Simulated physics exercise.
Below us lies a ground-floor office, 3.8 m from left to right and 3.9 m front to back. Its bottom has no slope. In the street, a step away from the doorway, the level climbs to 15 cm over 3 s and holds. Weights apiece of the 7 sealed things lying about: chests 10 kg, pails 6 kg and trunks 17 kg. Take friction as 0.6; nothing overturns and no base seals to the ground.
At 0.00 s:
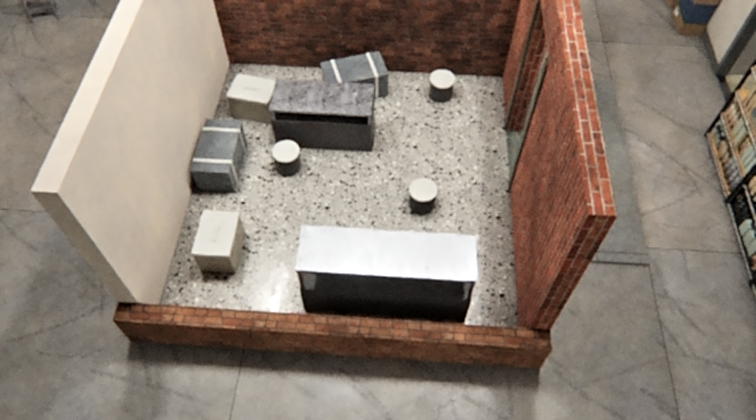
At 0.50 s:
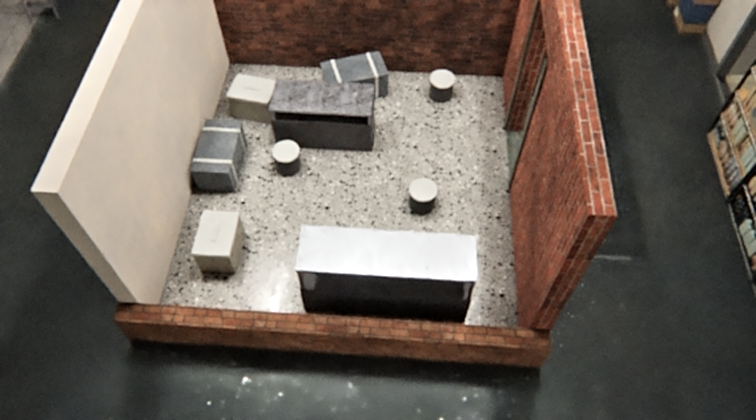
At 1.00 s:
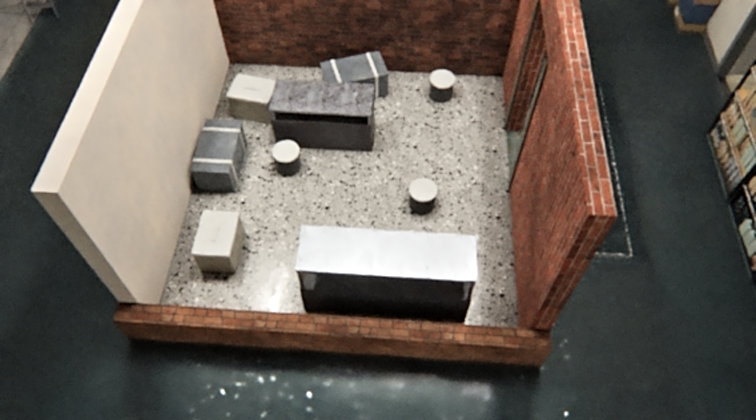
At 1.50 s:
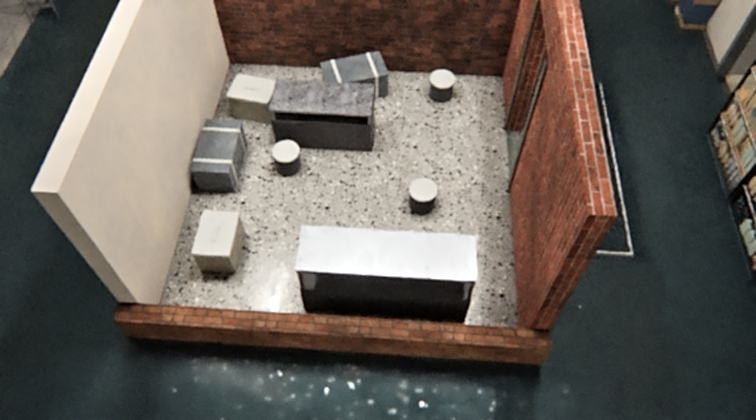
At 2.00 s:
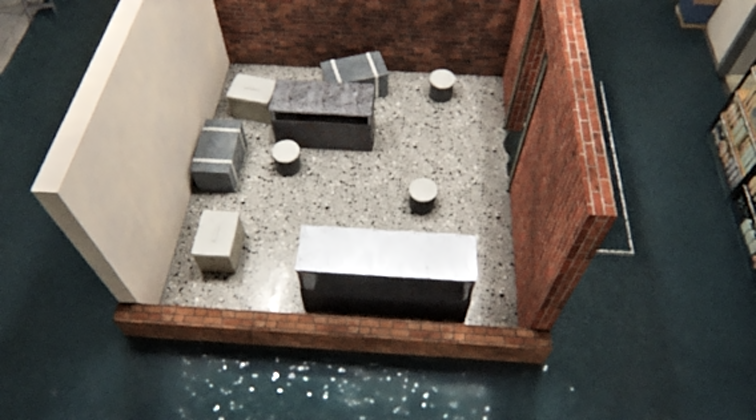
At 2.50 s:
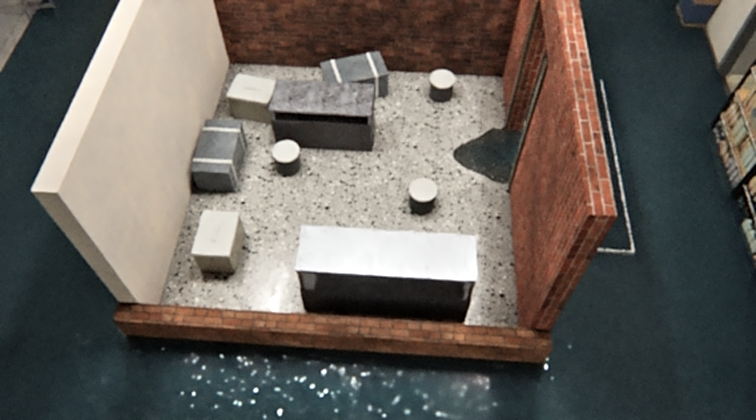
At the start, boxes, cylindrical containers and long blocks sit on the dry speckled floor of a roofless walled room, with grey paving outside. Dark water then covers the ground around it, and lastly a small dark patch spreads inside through the right-hand doorway, while the objects stay put.
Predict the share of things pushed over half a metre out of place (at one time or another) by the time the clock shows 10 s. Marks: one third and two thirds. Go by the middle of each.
It is not even a third.
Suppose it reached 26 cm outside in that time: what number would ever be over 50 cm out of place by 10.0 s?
Then 6.
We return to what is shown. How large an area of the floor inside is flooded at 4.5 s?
Roughly 5.0 m2.
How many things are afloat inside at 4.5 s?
0 of them.
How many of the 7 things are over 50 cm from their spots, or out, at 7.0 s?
I count 0.
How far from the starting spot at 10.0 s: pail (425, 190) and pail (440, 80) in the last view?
In turn: 0 cm, 0 cm.
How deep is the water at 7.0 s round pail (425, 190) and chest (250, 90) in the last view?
Roughly 3 and 2 cm.
After 3.5 s 0 of 7 are over 50 cm from their spots; 0 afloat.
After 4.5 s 0 of 7 are over 50 cm from their spots; 0 afloat.
After 7.0 s 0 of 7 are over 50 cm from their spots; 0 afloat.
After 10.0 s 0 of 7 are over 50 cm from their spots, and 0 have been at some point; 3 afloat.
